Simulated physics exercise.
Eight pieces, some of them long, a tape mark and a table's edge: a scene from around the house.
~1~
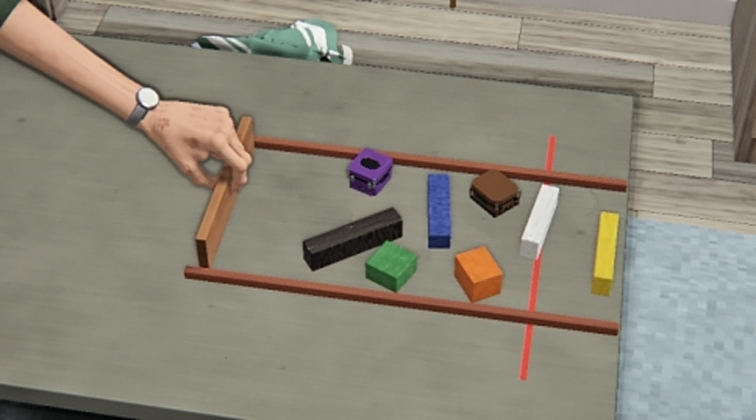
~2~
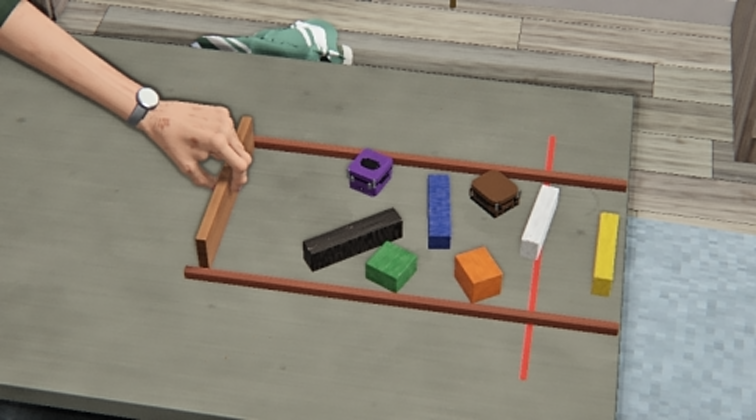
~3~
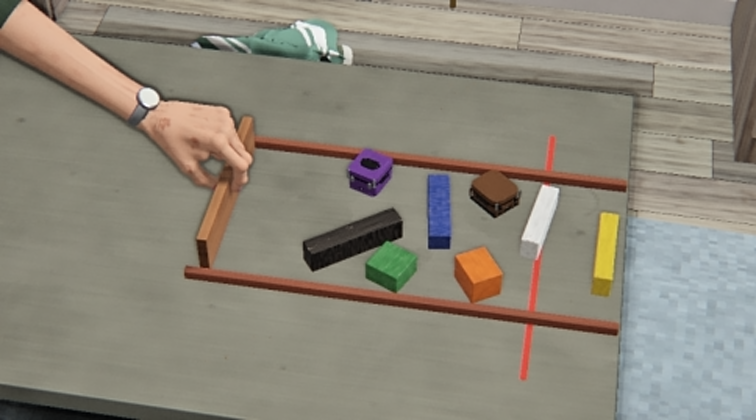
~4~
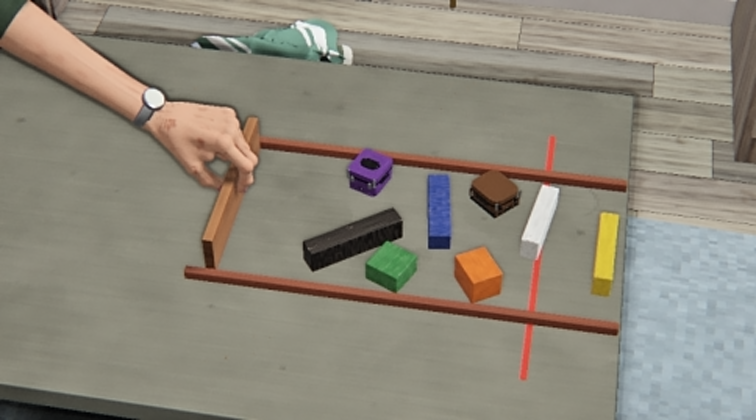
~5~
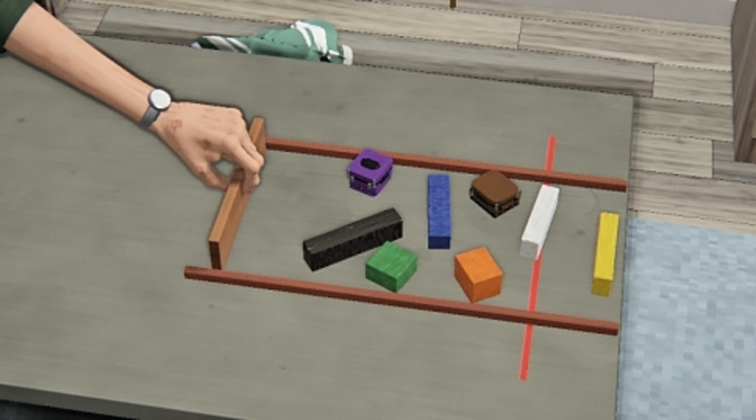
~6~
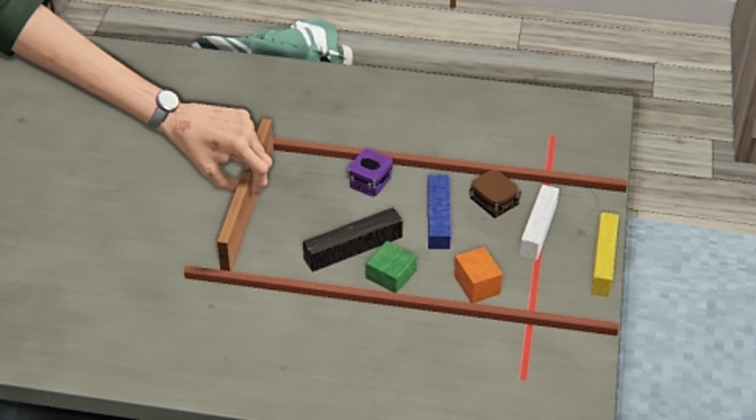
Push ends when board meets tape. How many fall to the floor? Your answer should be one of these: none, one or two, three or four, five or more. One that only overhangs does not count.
The count is one or two.
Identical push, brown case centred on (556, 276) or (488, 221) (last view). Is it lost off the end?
The brown case would drop away in the first case and stay in place in the second.
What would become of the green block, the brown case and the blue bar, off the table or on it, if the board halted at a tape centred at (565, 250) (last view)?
The outcome is that the green block does not come off, the brown case goes down and the blue bar does not come off.
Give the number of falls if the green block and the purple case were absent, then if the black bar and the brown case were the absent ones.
Well, the first time you'd get 0, and the next time 0.
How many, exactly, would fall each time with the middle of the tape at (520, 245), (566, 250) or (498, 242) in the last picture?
1, 4, 0.
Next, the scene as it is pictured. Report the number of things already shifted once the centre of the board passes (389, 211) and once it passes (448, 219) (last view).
Note: First position 4; second position 7.
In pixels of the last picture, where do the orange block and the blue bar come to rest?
Orange block: About (612, 295); blue bar: About (582, 231).
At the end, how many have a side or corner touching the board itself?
2.
Soon after, none off yet; yellow bar at rest near (605, 254); white bar at rest near (539, 222); brown case at rest near (495, 194).
At rest, the number that fall off is one or two; fallen, yellow bar.
